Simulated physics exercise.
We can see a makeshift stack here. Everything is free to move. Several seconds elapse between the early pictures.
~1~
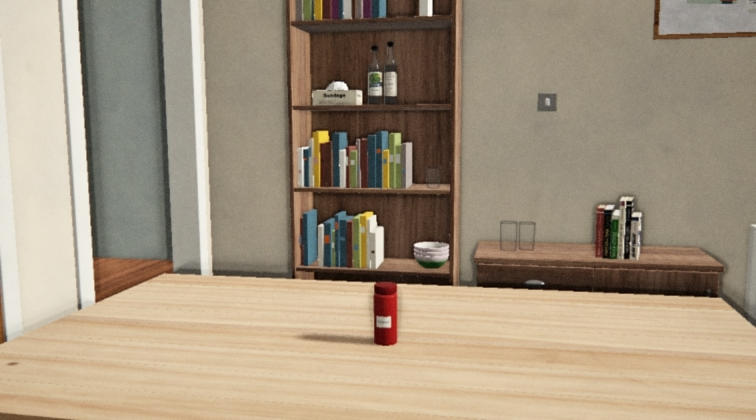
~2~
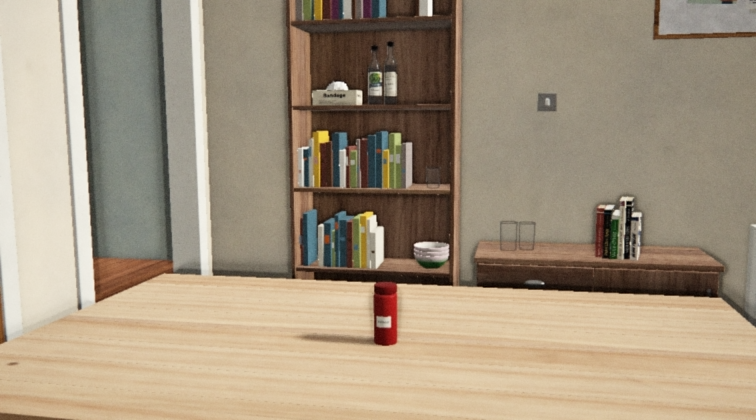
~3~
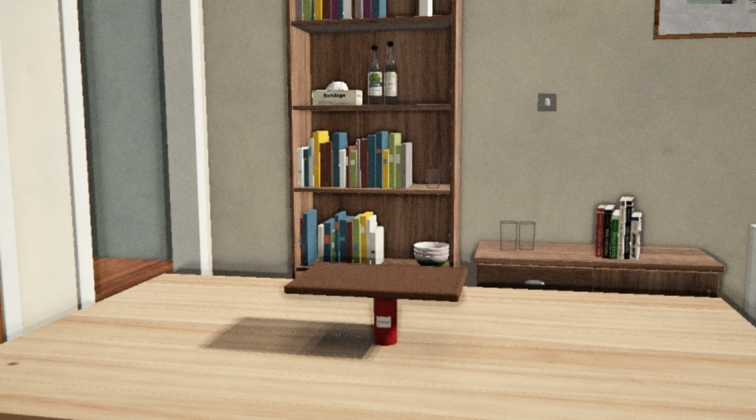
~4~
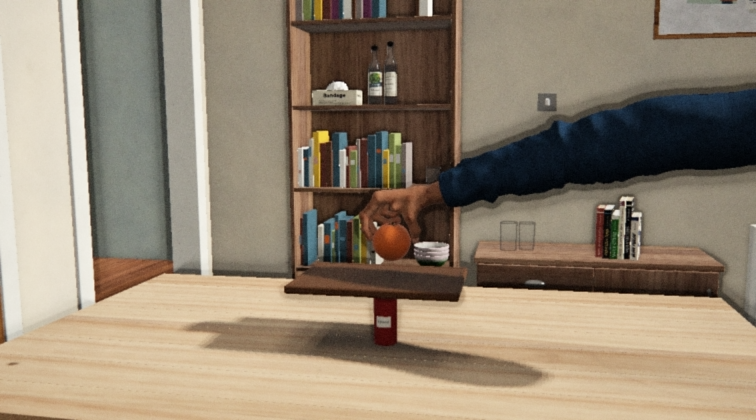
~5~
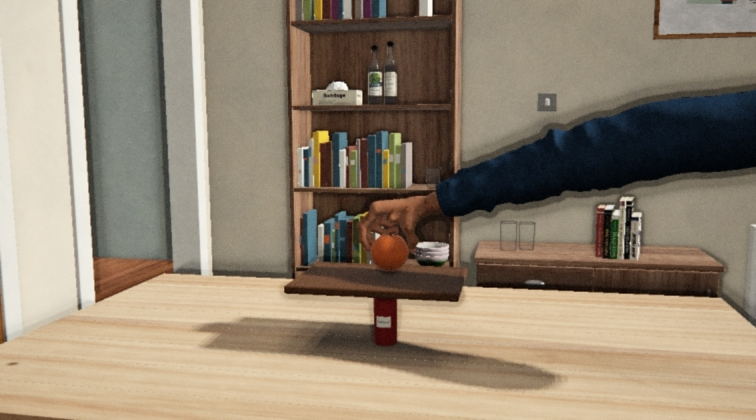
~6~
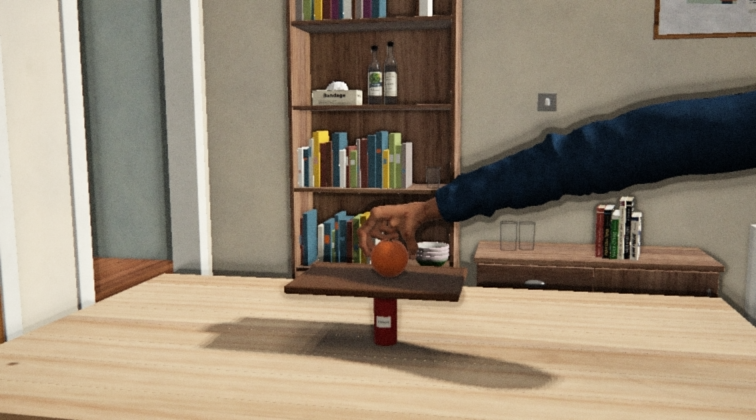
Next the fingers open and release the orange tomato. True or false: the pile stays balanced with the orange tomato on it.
True.
Then, 0.30 s on from there, no change.
Then, 0.70 s on from there, orange tomato resting near (389, 258).
In the end, all 3 unmoved. At the end, from the last picture's camera, orange tomato near (389, 258). The stack stays up.
